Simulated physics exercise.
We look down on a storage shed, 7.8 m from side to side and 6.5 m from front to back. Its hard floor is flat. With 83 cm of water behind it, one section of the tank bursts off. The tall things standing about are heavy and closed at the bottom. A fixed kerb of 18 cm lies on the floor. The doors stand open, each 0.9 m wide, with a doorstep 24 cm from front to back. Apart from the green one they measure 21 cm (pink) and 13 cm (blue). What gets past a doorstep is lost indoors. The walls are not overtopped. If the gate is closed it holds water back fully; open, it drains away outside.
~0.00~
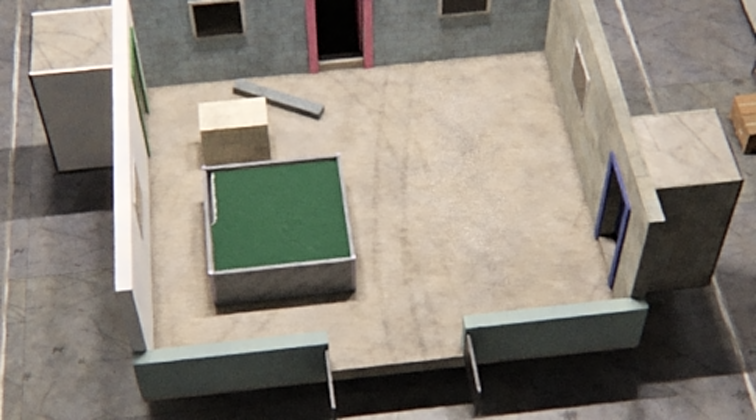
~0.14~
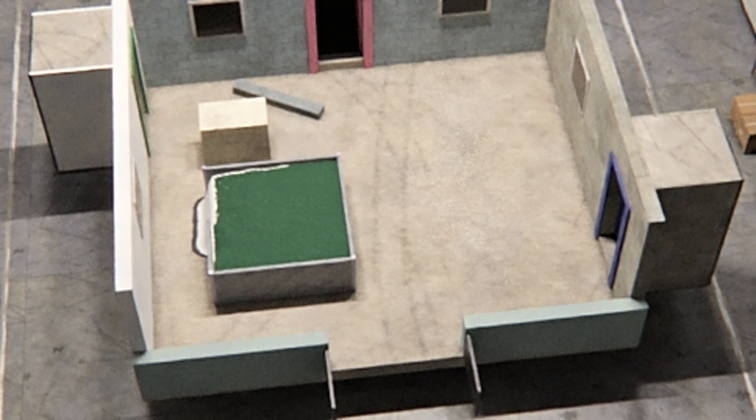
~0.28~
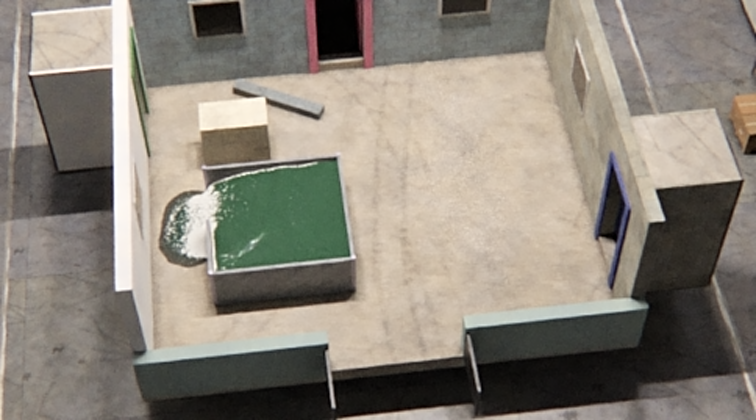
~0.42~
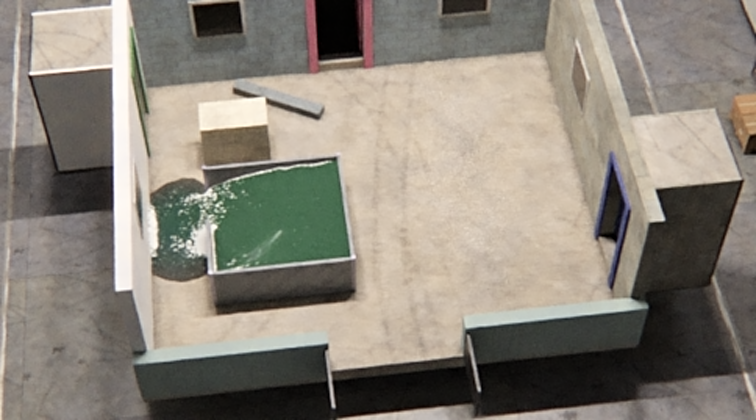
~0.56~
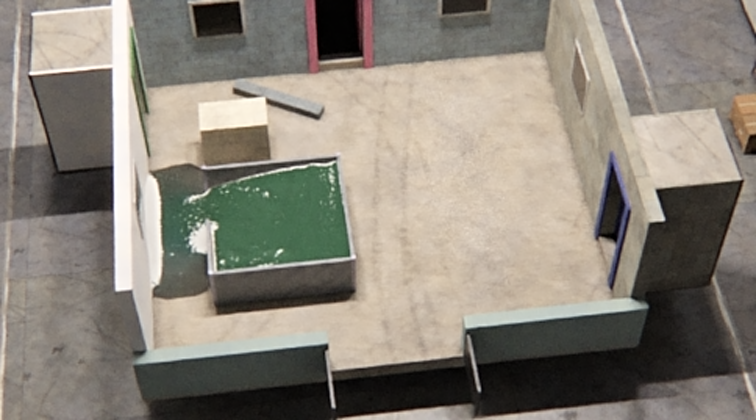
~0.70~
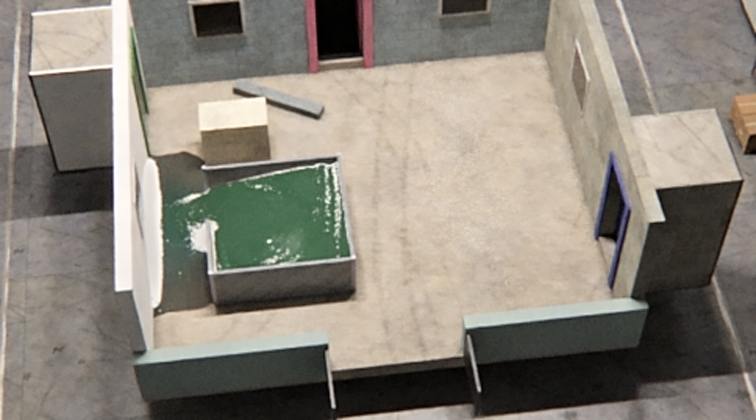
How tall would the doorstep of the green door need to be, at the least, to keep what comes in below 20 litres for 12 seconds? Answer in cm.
Close to 19 cm is just enough.
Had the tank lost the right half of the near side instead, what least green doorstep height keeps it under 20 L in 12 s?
About 7.0 cm.
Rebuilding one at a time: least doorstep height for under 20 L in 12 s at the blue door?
About 11.0 cm at blue.
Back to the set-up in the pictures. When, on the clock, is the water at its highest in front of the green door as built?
At about 3.8 s.
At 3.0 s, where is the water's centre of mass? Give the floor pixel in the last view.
At about (241, 223).
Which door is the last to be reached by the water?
It is the blue one.
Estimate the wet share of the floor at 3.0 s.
Near 35 per cent is wet.
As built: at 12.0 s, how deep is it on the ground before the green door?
Some 11.0 cm.
After 1.4 s water covers 15 % of the floor, deepest (65 cm) near (151, 229); 12 cm at the green door, 0 litres in over its 6 cm doorstep.
After 3.0 s water covers 35 % of the floor, deepest (40 cm) near (156, 87); 10 cm at the green door, 21 litres in over its 6 cm doorstep.
After 12.0 s water covers 100 % of the floor, deepest (12 cm) near (410, 303); 11 cm at the green door, 265 litres in over its 6 cm doorstep.
At the green door as built, the water arrived by 0.9 s and peaked near 17 cm at 3.8 s.
Run again over the same 12 s with other heights there, 49 litres in over 15.5 cm, 13 litres over 21 cm. The limit of 20 litres is kept from about 19 cm up.
